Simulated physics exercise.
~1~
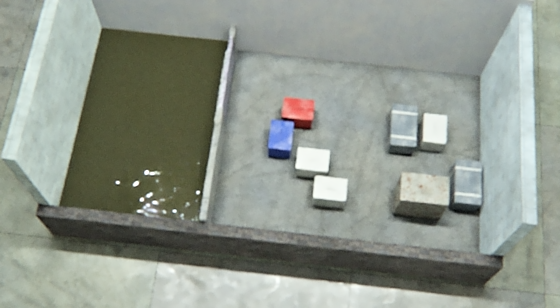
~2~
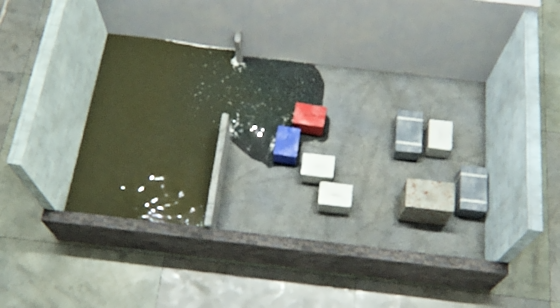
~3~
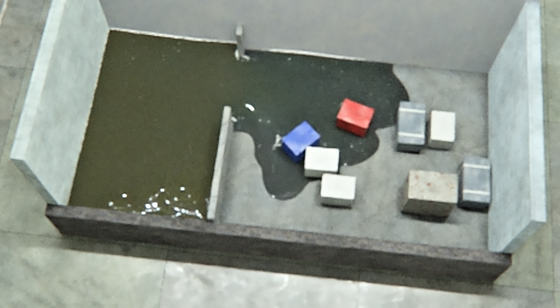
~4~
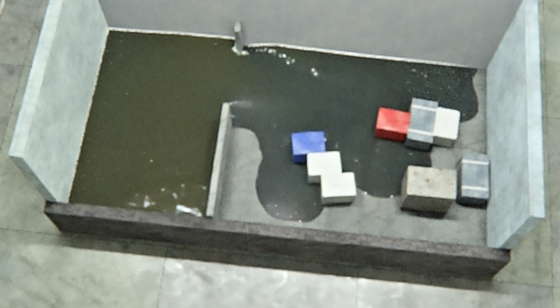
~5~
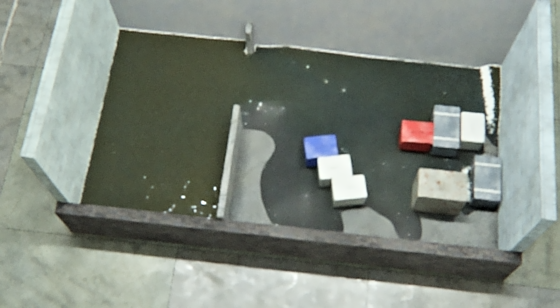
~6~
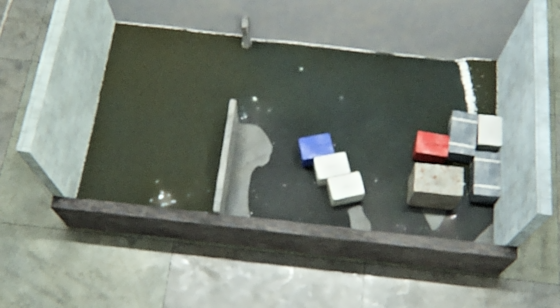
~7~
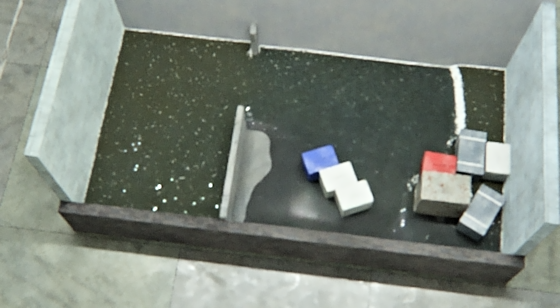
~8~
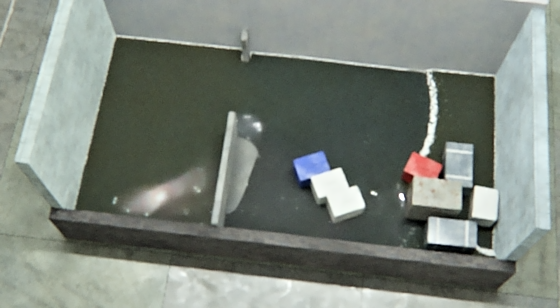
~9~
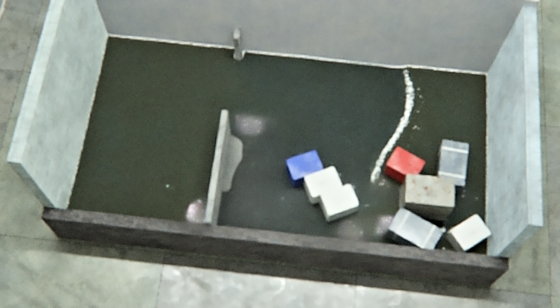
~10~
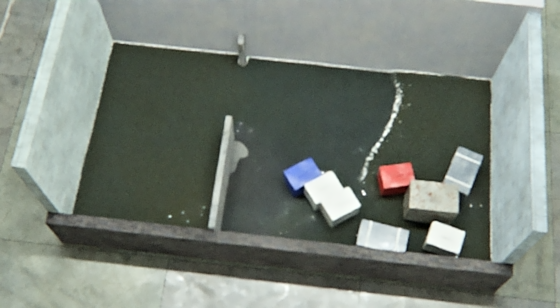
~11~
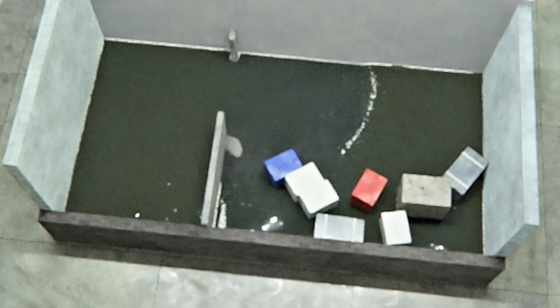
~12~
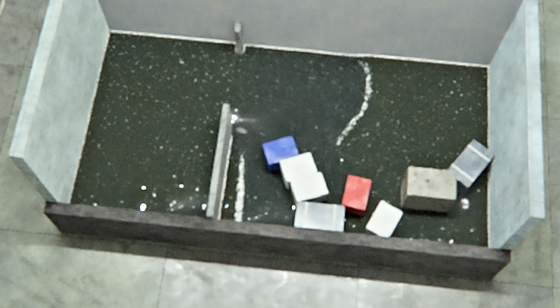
Dark water on the left of a walled basin burst through a gap in the divider and spread over the dry right side, shoving the red box to the right wall among grey and white ones, before it drifted back left near the slightly shifted blue box.
